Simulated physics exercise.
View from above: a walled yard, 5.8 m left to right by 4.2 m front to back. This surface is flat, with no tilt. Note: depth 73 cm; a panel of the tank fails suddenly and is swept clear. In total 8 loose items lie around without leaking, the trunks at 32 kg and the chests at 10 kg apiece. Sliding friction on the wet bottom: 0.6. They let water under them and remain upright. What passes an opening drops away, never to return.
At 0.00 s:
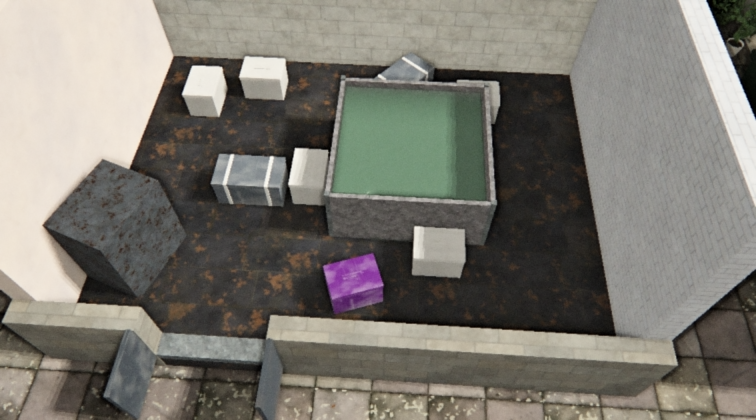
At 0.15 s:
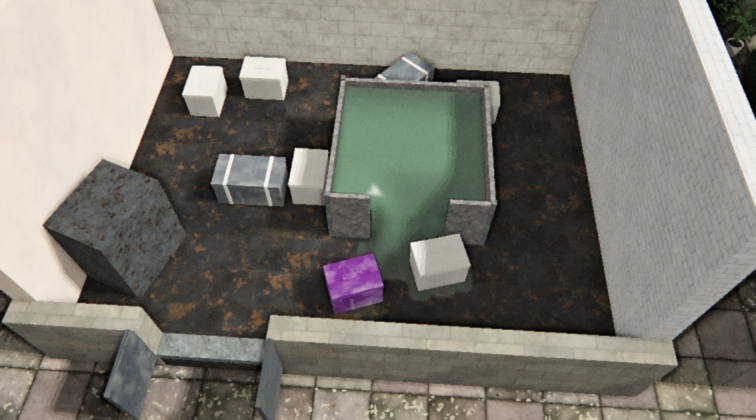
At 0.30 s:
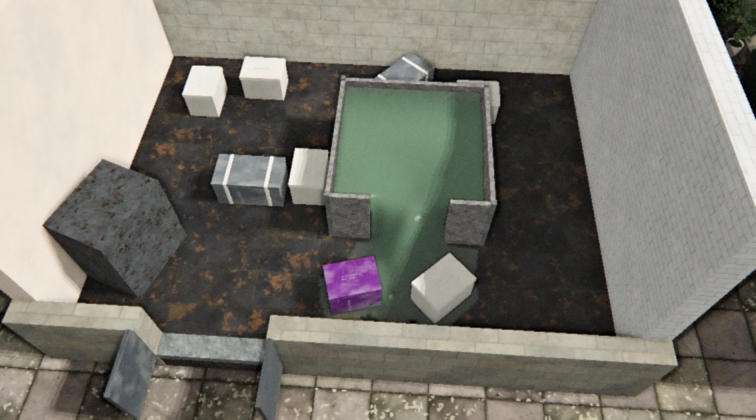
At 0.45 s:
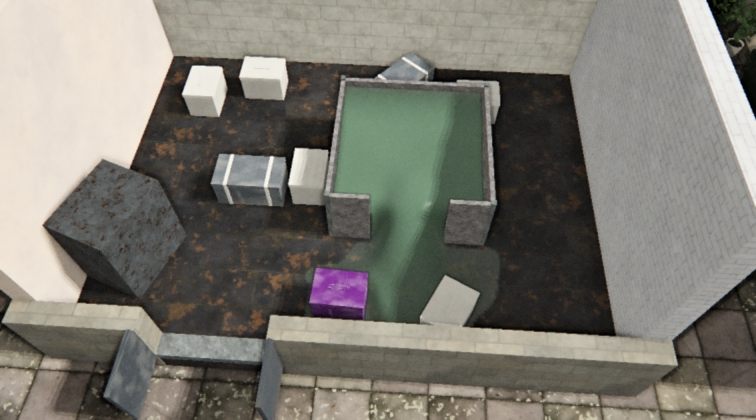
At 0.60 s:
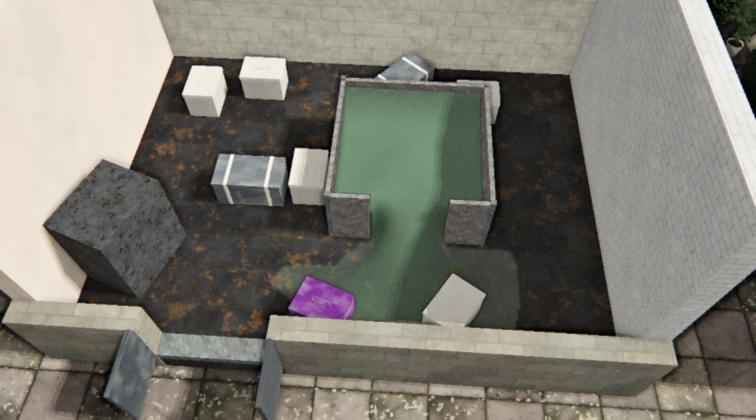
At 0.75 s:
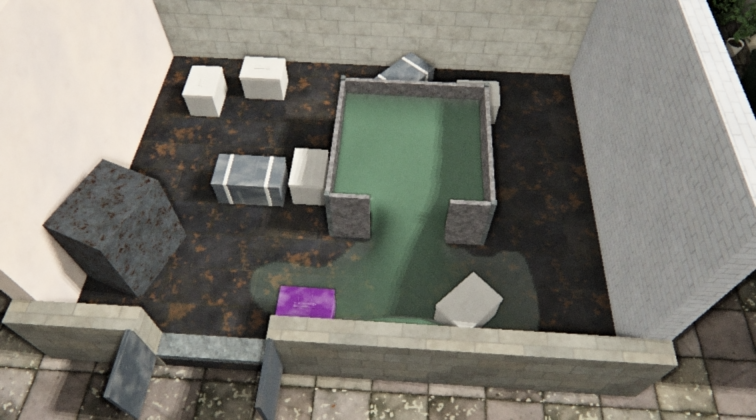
Green water pours from a square stone tank when part of its near wall gives way, in a walled yard seen from above by a still camera. White blocks, grey banded boxes and a large dark block stand on the rust-stained floor, with a purple chest and a white block before the tank. The white block turns and slides toward the low front wall, then the purple chest turns and slides nearer and left as the water spreads.
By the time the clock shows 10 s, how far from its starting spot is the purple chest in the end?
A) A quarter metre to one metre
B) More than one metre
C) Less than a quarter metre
More than one metre (B).
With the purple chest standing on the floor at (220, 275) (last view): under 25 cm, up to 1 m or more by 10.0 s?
From that spot, it is pushed far off.
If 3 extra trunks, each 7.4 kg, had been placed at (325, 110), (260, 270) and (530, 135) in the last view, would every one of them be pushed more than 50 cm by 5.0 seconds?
Respectively: Smaller, greater, greater.
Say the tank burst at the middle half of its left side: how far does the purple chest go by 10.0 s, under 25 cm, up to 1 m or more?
I'd say the purple chest scarcely moves.
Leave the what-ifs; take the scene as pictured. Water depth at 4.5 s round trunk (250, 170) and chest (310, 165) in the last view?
Some 6 cm at the first, some 4 cm at the second.
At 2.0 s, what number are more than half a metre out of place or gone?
Answer: 2.
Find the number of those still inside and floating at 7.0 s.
It comes to 5.
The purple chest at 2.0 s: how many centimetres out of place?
By that time, close to 200 cm.
After 2.0 s the purple chest is near (163, 274), 2.0 m from its start, afloat; 0 of 8 are out; 1 afloat.
After 4.5 s the purple chest has gone out; 1 of 8 are out; 1 afloat.
After 7.0 s the purple chest has gone out; 1 of 8 are out; 5 afloat.
After 10.0 s the purple chest has gone out; 1 of 8 are out; 6 afloat.
